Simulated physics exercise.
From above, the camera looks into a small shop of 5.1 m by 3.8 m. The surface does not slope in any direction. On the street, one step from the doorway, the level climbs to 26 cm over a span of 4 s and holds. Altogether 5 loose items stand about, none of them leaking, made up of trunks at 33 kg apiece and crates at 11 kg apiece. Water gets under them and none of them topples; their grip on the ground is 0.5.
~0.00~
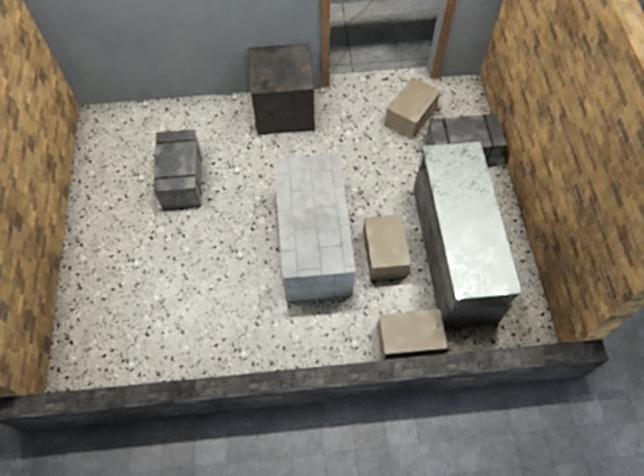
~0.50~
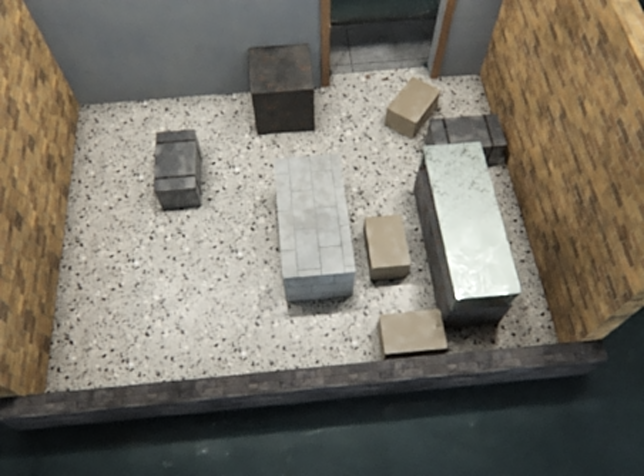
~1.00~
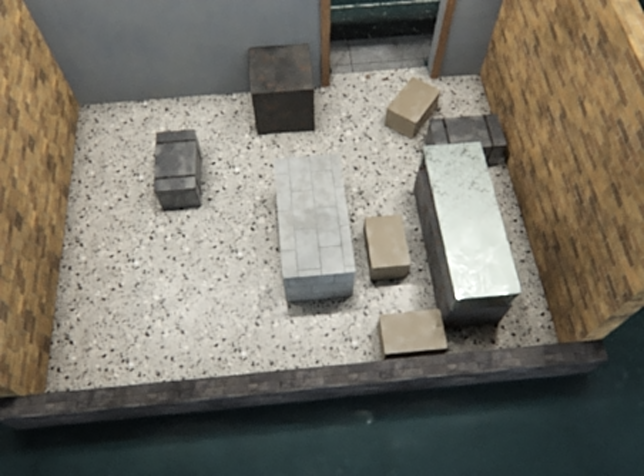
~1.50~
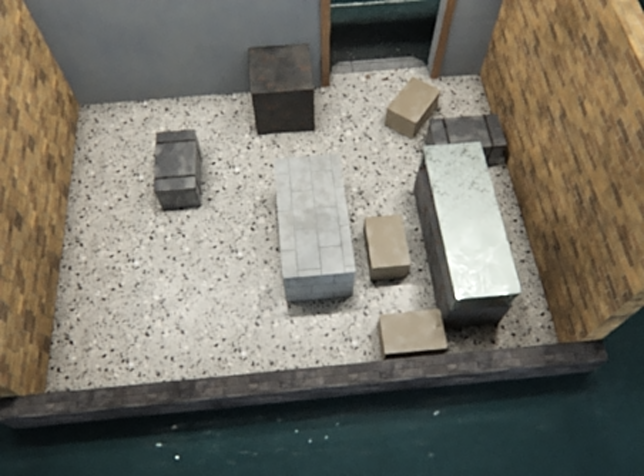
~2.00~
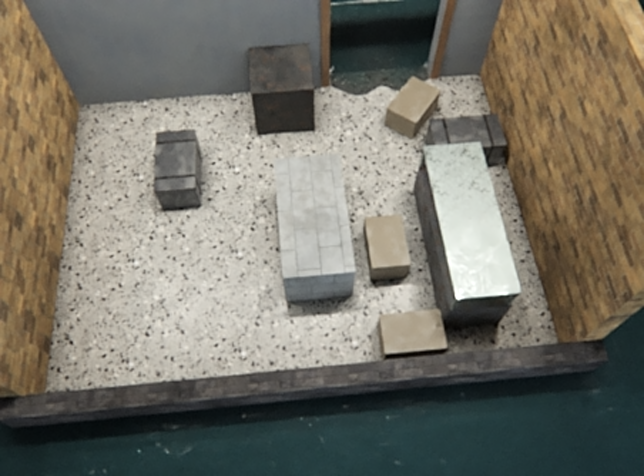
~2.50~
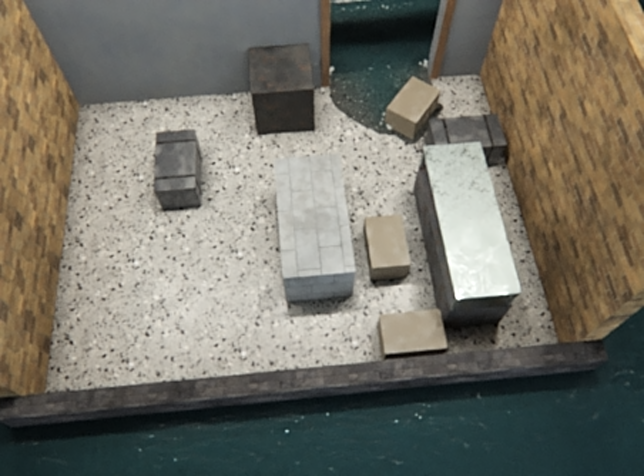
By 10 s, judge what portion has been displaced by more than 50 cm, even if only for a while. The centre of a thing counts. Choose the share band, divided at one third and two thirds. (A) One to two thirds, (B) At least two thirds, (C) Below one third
(A) One to two thirds.
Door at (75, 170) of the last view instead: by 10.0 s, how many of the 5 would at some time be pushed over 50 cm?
The answer then is 3.
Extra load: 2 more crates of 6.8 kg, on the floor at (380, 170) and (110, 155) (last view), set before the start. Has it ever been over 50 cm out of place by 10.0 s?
Well, the first one tops the mark, and the second stays under the mark.
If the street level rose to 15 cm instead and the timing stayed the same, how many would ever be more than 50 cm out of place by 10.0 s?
With that change, 2 of them.
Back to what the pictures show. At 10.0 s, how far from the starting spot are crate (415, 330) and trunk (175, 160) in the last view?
The first is 100 cm from its start, the second 0 cm.
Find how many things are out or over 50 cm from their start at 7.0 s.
The number by then is 2.
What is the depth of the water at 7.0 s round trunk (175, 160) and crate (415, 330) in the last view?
Some 3 cm at the first, some 13 cm at the second.
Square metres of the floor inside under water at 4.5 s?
At that time the wet patch spans about 6.0 m2.
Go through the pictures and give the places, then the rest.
In the first frame, a crate at (414, 99) rests on the ground; a trunk at (468, 132), on the bottom; 0.0 m2 under water; 0 of 5 have shifted.
In the second frame, a crate at (414, 99), on the bottom; a trunk at (468, 132) rests on the ground; water covers 0.0 m2; 0 of 5 have shifted.
In the third frame, a crate at (414, 99), on the bottom; a trunk at (468, 132) rests on the ground; water covers 0.0 m2; 0 of 5 have shifted.
In the fourth frame, a crate at (414, 99), on the bottom; a trunk at (468, 132) rests on the ground; water covers 0.0 m2; 0 of 5 have shifted.
In the fifth frame, a crate at (414, 99), on the bottom; a trunk at (468, 132) rests on the ground; 0.1 m2 under water; 0 of 5 have shifted.
In the sixth frame, a crate at (414, 99) rests on the ground; a trunk at (468, 132), on the bottom; water covers 0.7 m2; 0 of 5 have shifted.
After 3.5 s 0 of 5 are over 50 cm from their spots; 0 afloat.
After 4.5 s 1 of 5 are over 50 cm from their spots; 1 afloat.
After 7.0 s 2 of 5 are over 50 cm from their spots; 3 afloat.
After 10.0 s 3 of 5 are over 50 cm from their spots, and 3 have been at some point; 4 afloat.
